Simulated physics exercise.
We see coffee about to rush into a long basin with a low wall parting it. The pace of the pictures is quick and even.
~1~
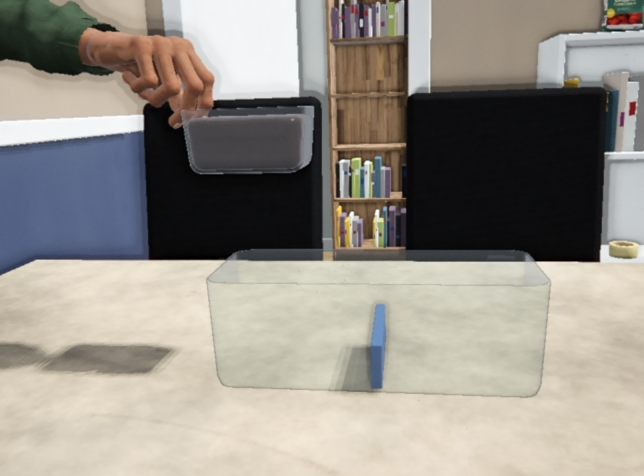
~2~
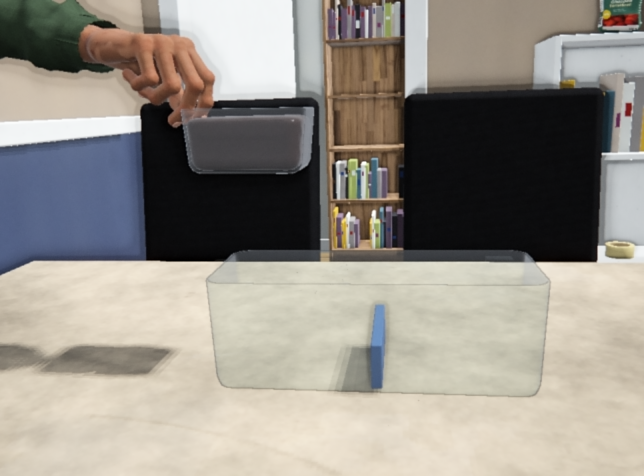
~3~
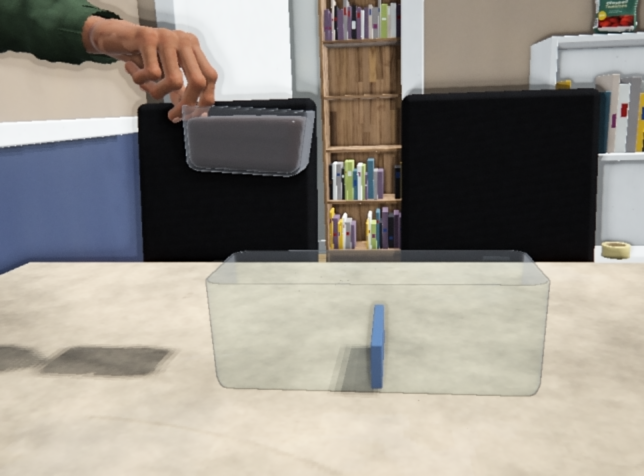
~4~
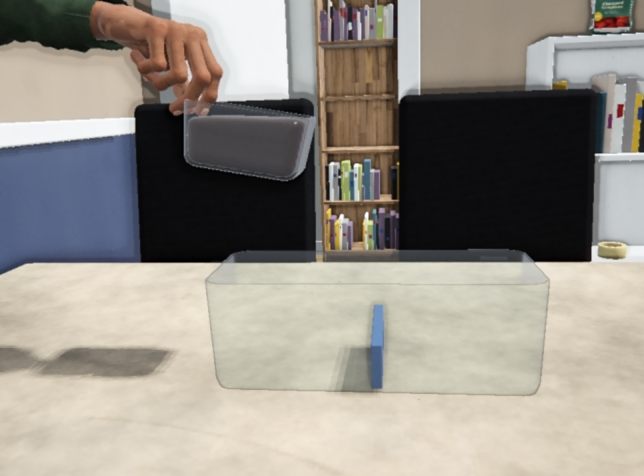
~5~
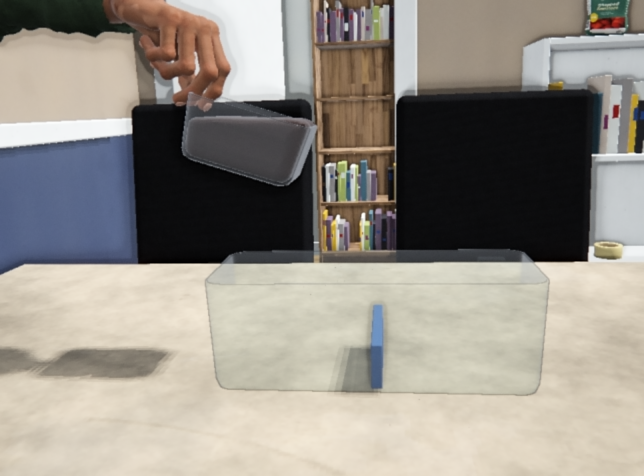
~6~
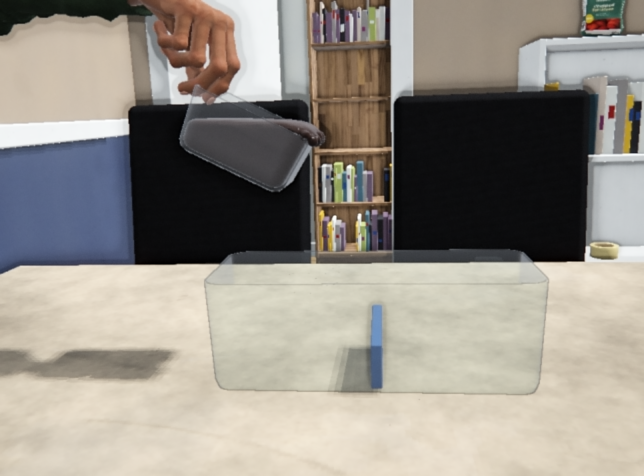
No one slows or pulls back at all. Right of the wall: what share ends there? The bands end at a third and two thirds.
The share that settles right of the wall is one third to two thirds, as I see it.
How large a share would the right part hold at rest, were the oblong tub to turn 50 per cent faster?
About 40 in a hundred.
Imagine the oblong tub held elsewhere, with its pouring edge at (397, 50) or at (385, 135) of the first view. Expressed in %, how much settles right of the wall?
Start one gives some 95 %, start two some 95 %.
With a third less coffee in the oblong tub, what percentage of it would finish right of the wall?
Estimate: Around 15 per cent.
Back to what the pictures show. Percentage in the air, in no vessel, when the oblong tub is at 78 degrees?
Something like 40 per cent of it.
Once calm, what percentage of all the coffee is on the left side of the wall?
Share: Roughly 45 %.
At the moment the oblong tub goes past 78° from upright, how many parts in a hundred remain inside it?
About 25 % remains.
A moment on, the oblong tub is tipped on its side and 27 per cent is still to pour, 9 is left of the wall and 24 right of it.
Next, the oblong tub is tipped on its side and 7 per cent is still to pour, 33 is left of the wall and 55 right of it.
Then the oblong tub is tipped on its side and 1 per cent is still to pour, 42 is left of the wall and 55 right of it.
Later the oblong tub is tipped on its side and 0 per cent is still to pour, 45 is left of the wall and 55 right of it.
Finally, 44 per cent lies left of the wall, 55 right of it and 1 outside.
